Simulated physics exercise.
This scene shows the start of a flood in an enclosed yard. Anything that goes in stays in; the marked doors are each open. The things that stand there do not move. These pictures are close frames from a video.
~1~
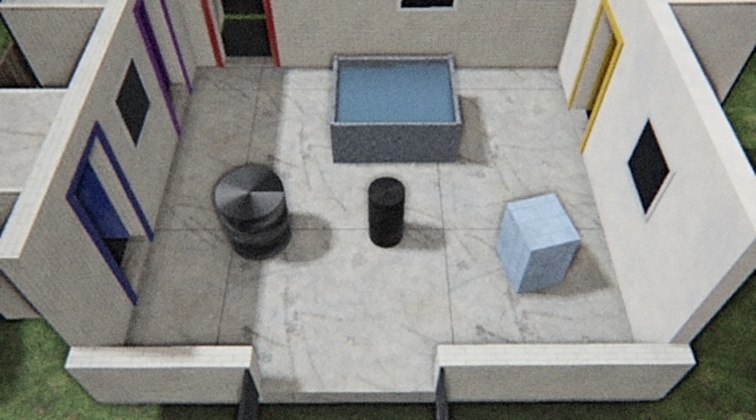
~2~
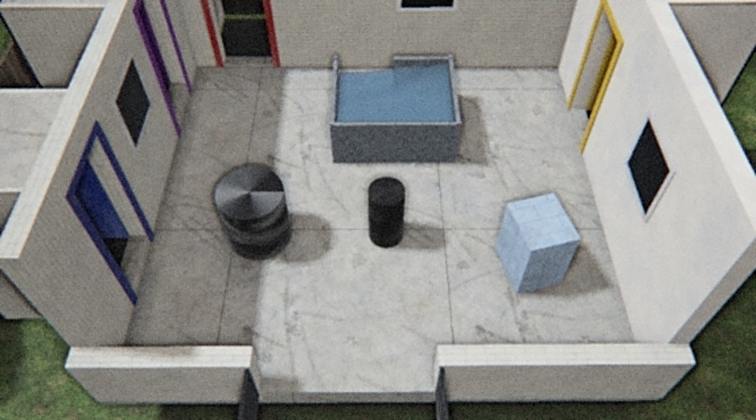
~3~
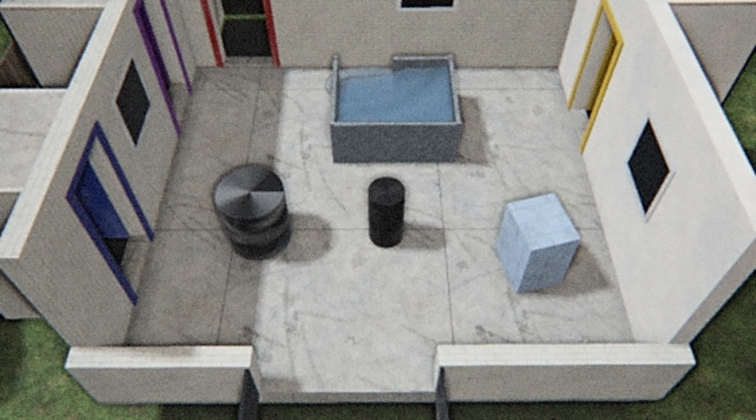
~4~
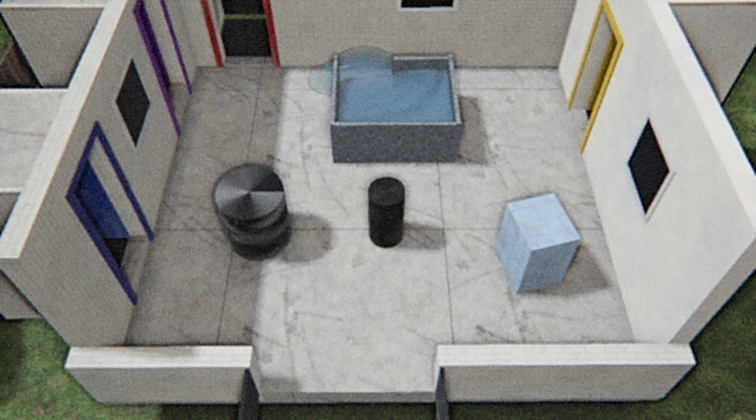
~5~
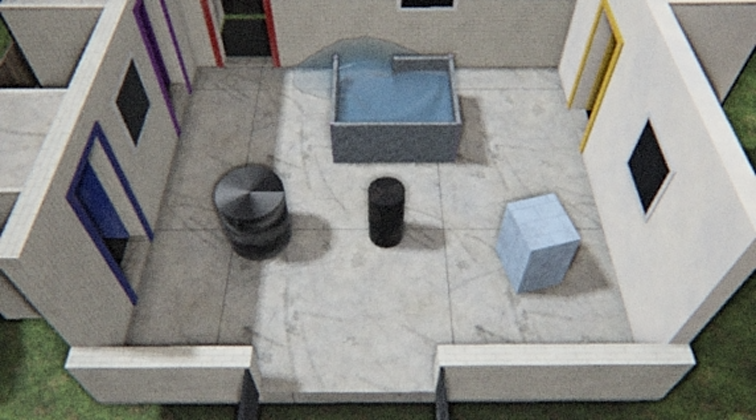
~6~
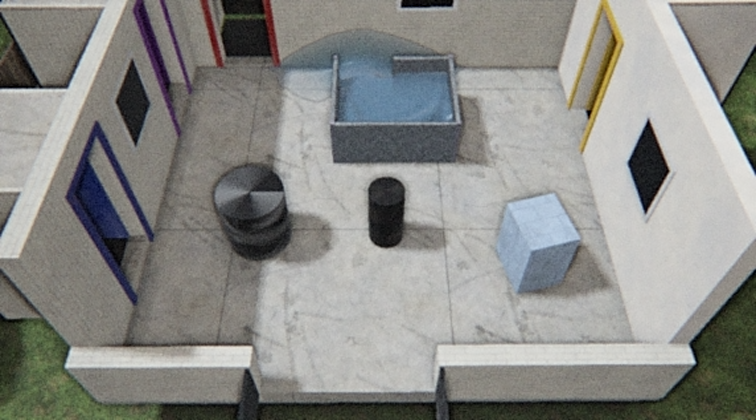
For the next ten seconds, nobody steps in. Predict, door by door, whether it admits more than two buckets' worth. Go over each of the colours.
The yellow door admits more than two, the purple door admits two or fewer, the red door admits more than two, the blue door admits two or fewer.
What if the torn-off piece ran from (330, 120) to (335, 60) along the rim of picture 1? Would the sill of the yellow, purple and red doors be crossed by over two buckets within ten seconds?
Going through them, the yellow one falls below the cutoff, the purple one clears the cutoff, the red one clears the cutoff.
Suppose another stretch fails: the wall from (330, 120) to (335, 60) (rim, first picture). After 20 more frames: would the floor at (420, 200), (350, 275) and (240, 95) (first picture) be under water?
Result, in sequence: Spared by the spill, spared by the spill, sodden.
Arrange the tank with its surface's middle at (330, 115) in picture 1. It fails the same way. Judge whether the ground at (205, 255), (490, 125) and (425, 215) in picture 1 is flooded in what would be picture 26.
In that order: Reached by the flood, reached by the flood, not reached.
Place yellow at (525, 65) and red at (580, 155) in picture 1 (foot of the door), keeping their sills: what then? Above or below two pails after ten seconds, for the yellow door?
Note: Yellow beats the limit.
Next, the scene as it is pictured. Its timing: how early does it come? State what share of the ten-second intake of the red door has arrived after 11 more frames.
My guess is about 15 %.
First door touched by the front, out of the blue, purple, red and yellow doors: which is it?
That would be the one in red.
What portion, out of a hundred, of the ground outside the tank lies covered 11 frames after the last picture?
I'd put it at roughly 30 per cent.
A moment on, water covers 20 % of the floor; the yellow door not reached, the purple door wet at the sill, nothing in, the red door wet at the sill, nothing in, the blue door not reached.
Next, water covers 30 % of the floor; the yellow door under two buckets in, the purple door wet at the sill, nothing in, the red door under two buckets in, the blue door not reached.
Then, water covers 50 % of the floor; the yellow door over two buckets in, the purple door wet at the sill, nothing in, the red door under two buckets in, the blue door wet at the sill, nothing in.
Later, water covers 80 % of the floor; the yellow door far over two buckets in, the purple door wet at the sill, nothing in, the red door over two buckets in, the blue door wet at the sill, nothing in.
In the end, water covers 90 % of the floor; the yellow door far over two buckets in, the purple door wet at the sill, nothing in, the red door over two buckets in, the blue door wet at the sill, nothing in.
